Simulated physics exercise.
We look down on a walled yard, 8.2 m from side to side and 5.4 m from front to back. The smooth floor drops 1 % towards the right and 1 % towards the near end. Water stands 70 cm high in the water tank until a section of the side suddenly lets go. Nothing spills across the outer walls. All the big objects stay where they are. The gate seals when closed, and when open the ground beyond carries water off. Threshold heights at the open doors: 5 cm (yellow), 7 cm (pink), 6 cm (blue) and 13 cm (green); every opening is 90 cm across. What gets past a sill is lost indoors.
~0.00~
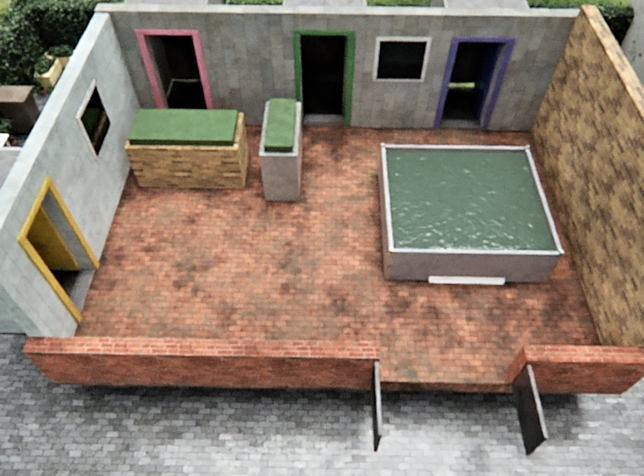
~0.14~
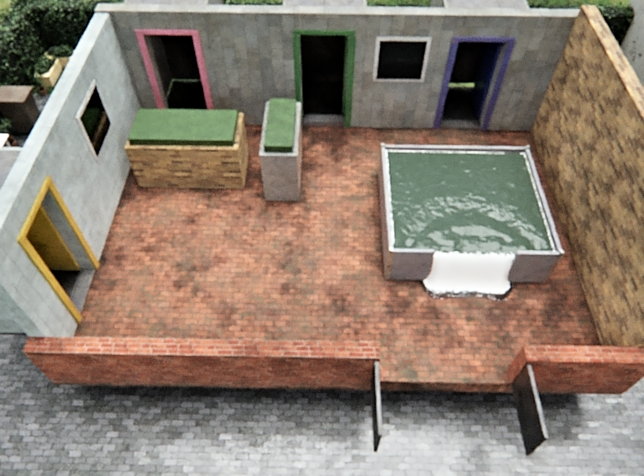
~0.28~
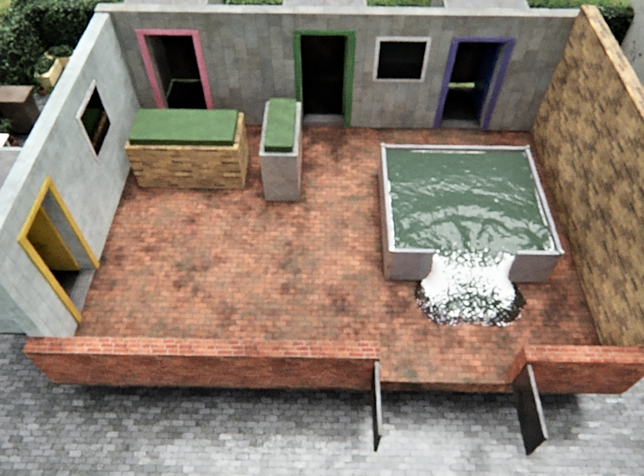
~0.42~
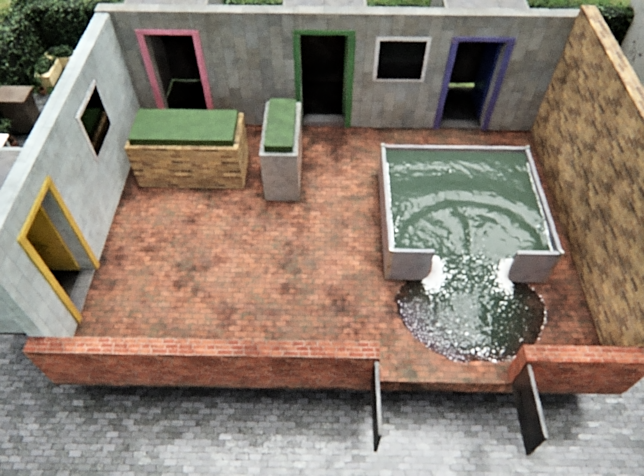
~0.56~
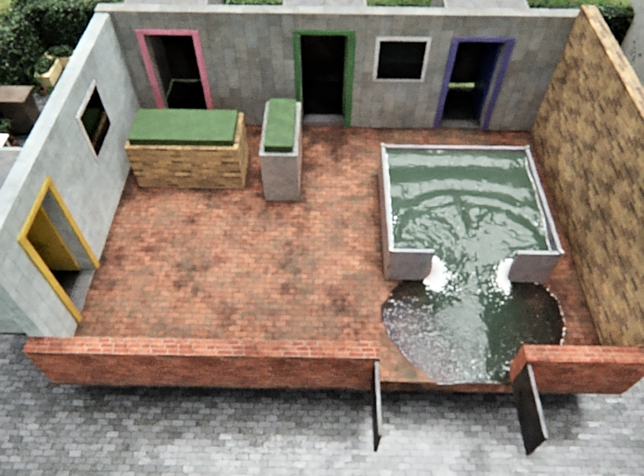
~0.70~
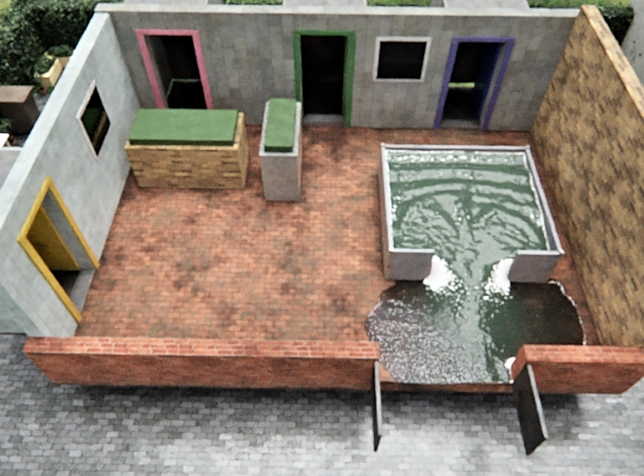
Water pouring through a gap in the front of a raised tank and spreading across the brick floor of a walled yard.
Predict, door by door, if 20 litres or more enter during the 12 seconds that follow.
Within that time: At the yellow door it does not reach the limit; at the pink door it stays under the limit; at the blue door it does not reach the limit; at the green door it does not reach the limit.
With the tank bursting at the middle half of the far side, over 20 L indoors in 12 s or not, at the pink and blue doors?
Then: Pink past it, blue above.
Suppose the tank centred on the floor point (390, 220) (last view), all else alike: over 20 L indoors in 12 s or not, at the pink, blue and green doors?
Then: Pink not over, blue under, green under.
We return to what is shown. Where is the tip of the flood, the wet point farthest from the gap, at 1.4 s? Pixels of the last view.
At about (306, 364).
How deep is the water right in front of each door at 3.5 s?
Depths in cm: Yellow 0, pink 0, blue 0, green 0.
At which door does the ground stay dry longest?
The pink one.
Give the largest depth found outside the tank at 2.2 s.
About 44 cm.
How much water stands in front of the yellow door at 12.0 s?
Roughly 0.5 cm deep.
After 1.4 s water covers 15 % of the floor and is deepest (50 cm) near (605, 370); yellow door not reached, pink door not reached, blue door not reached, green door not reached.
After 2.2 s water covers 20 % of the floor and is deepest (44 cm) near (605, 370); yellow door not reached, pink door not reached, blue door not reached, green door not reached.
After 3.5 s water covers 30 % of the floor and is deepest (28 cm) near (605, 370); yellow door not reached, pink door not reached, blue door not reached, green door not reached.
After 7.0 s water covers 50 % of the floor and is deepest (18 cm) near (605, 370); yellow door 1 cm at the sill, 0 L in, pink door not reached, blue door 7 cm at the sill, 3 L in, green door 2 cm at the sill, 0 L in.
After 12.0 s water covers 70 % of the floor and is deepest (12 cm) near (605, 370); yellow door 0 cm at the sill, 0 L in, pink door 3 cm at the sill, 0 L in, blue door 5 cm at the sill, 5 L in, green door 5 cm at the sill, 0 L in.
